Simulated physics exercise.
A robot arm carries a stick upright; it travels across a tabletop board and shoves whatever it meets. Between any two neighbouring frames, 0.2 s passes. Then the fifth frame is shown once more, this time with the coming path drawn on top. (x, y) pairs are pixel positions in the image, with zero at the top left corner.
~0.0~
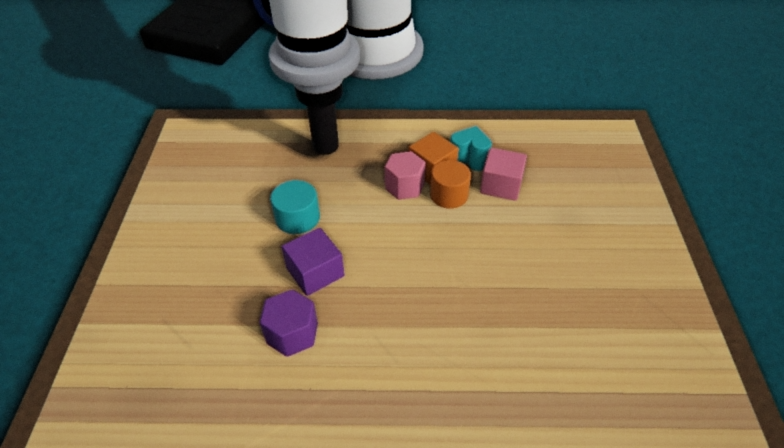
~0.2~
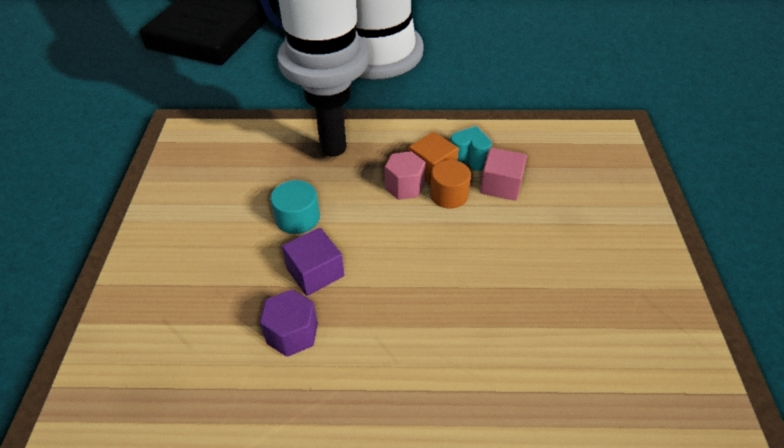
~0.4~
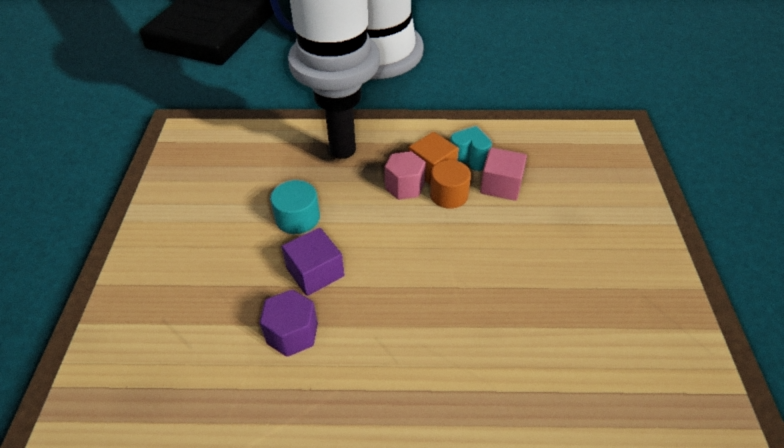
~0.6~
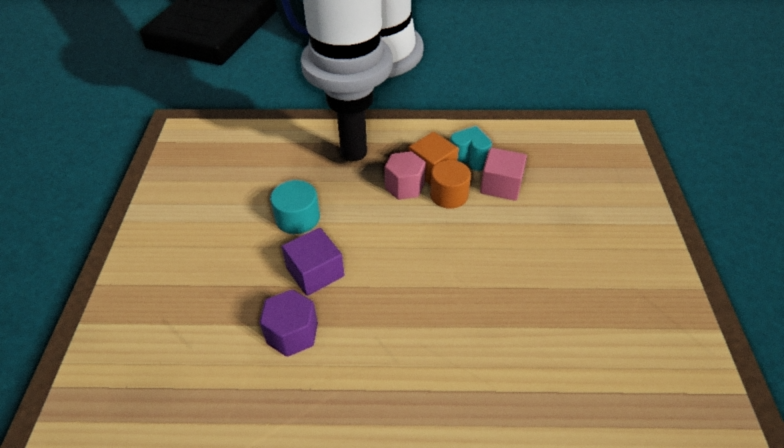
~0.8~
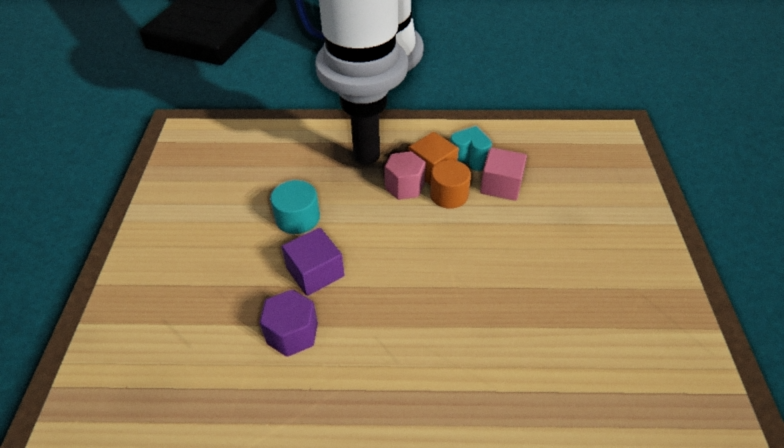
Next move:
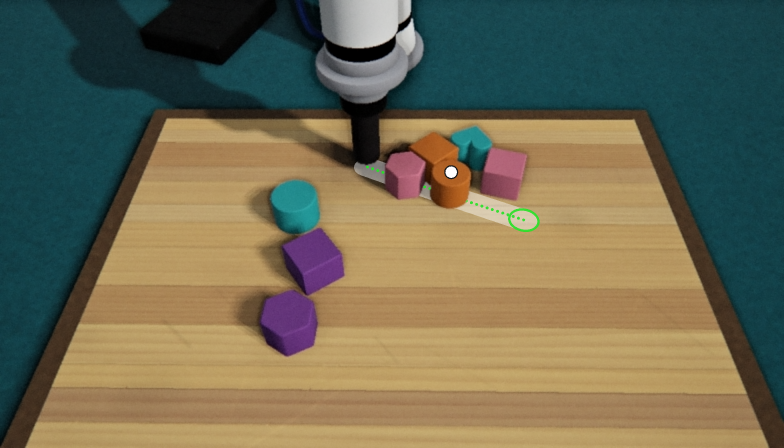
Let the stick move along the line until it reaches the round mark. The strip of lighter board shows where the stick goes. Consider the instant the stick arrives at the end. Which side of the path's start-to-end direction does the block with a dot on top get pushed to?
The shift is to the right of that direction.
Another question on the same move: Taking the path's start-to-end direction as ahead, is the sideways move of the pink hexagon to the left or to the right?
Side: Right.
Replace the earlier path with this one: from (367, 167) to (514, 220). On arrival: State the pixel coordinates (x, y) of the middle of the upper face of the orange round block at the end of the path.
The top centre is at (550, 214).
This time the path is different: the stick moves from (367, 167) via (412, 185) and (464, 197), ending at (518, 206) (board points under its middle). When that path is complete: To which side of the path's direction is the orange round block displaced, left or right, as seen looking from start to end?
Over to the right.
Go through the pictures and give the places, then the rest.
Tip of the stick (326, 148), middles of tops, pink hexagon (405, 164), orange square (434, 147), orange round block (451, 172), turquoise heart (472, 137), in the first frame.
Stick (334, 149), nothing pushed, in the second frame.
Stick (343, 151), nothing pushed, in the third frame.
Stick (354, 154), nothing pushed, in the fourth frame.
Stick (367, 157), pink hexagon (405, 164), orange square (434, 147), orange round block (451, 172), turquoise heart (472, 137), in the fifth frame.
The line goes from (367, 167) to (524, 220); the dot is on the orange round block.
What follows on the original path. One third of the way, stick (417, 174); pink hexagon (430, 182), turned 50° clockwise; orange square (439, 146); orange round block (470, 181); turquoise heart (476, 136).
Two thirds of the way, stick (470, 192); pink hexagon (443, 196), turned 95° clockwise; orange square (443, 145), turned 20° anticlockwise; orange round block (502, 194); turquoise heart (478, 134).
At the end, stick (526, 210); pink hexagon (443, 196), turned 95° clockwise; orange square (443, 145), turned 20° anticlockwise; orange round block (552, 221); turquoise heart (478, 134).
